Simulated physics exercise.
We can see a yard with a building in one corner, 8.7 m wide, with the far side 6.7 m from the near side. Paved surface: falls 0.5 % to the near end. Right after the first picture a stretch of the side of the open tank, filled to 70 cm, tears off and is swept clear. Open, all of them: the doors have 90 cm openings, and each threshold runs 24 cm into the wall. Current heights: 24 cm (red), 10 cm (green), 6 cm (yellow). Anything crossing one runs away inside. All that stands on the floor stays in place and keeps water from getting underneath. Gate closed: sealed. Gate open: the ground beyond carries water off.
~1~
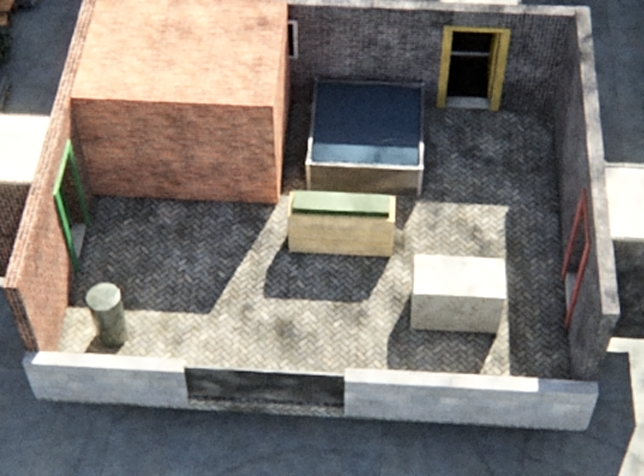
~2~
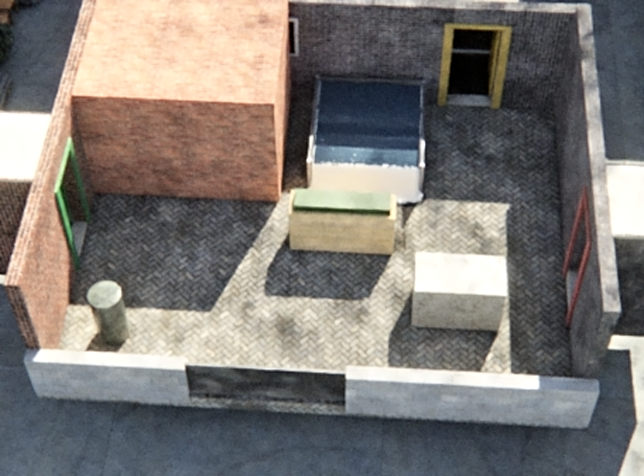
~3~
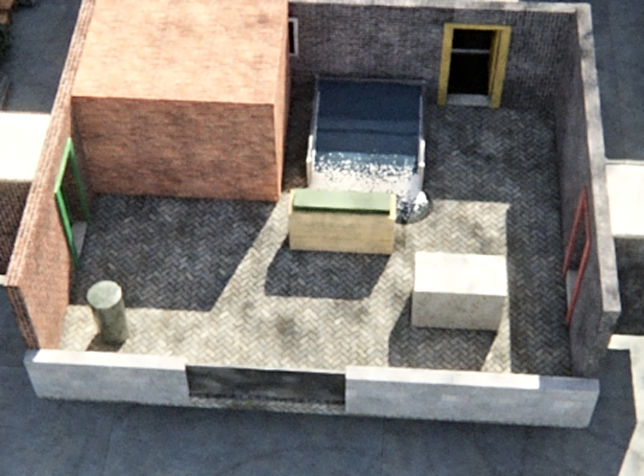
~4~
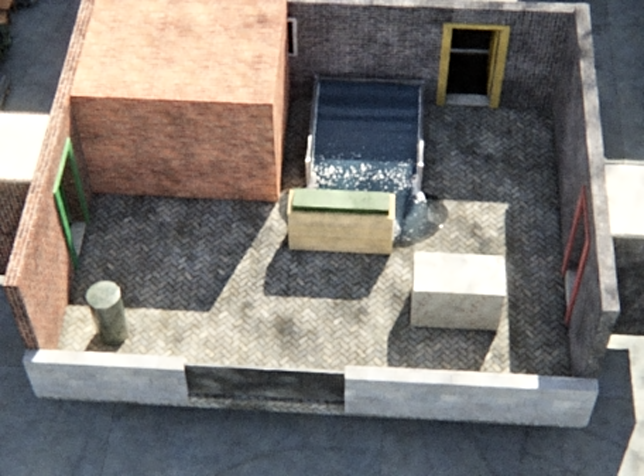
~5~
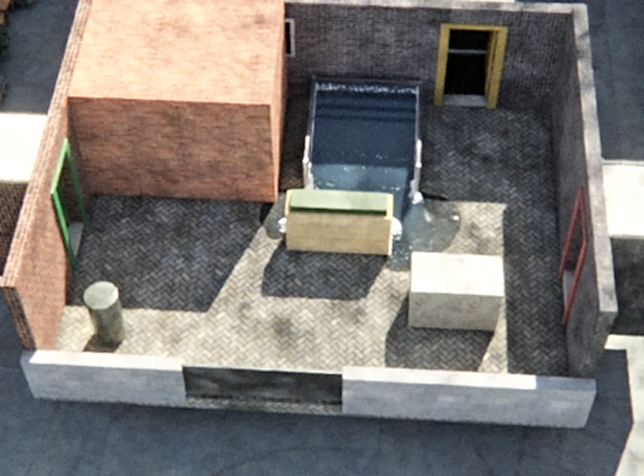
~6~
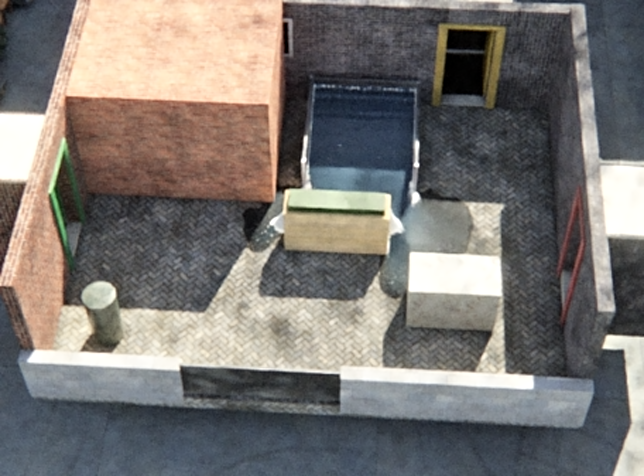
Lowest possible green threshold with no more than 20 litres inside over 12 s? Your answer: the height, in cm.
I would say 17 cm.
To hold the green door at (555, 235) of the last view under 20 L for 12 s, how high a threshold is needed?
Minimum: Close to 16 cm.
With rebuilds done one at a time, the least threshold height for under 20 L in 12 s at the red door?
I'd raise red to close to 26 cm.
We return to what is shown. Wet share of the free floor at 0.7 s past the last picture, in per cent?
I'd say near 20 percent.
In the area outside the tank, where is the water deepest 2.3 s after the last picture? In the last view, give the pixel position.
Around pixel (558, 280).
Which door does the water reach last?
The yellow door comes last.
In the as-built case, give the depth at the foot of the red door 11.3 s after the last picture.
It stands about 7.0 centimetres deep.
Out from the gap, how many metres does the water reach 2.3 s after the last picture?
Roughly 6.4 m from the gap.
Then, 0.7 s after the last picture water covers 20 % of the floor, deepest (52 cm) near (348, 223); it has not reached the green door.
Then, 2.3 s after the last picture water covers 55 % of the floor, deepest (32 cm) near (558, 280); 21 cm at the green door, 39 litres in over its 10 cm threshold.
Then, 11.3 s after the last picture water covers 100 % of the floor, deepest (10 cm) near (102, 317); 8 cm at the green door, 76 litres in over its 10 cm threshold.
At the green door as built, the water peaked near 22 cm, 2.1 s after the last picture.
Run again over the same 12 s with other heights there, 36 litres in over 14 cm, 10 litres over 19 cm. The limit of 20 litres is kept from about 17 cm up.
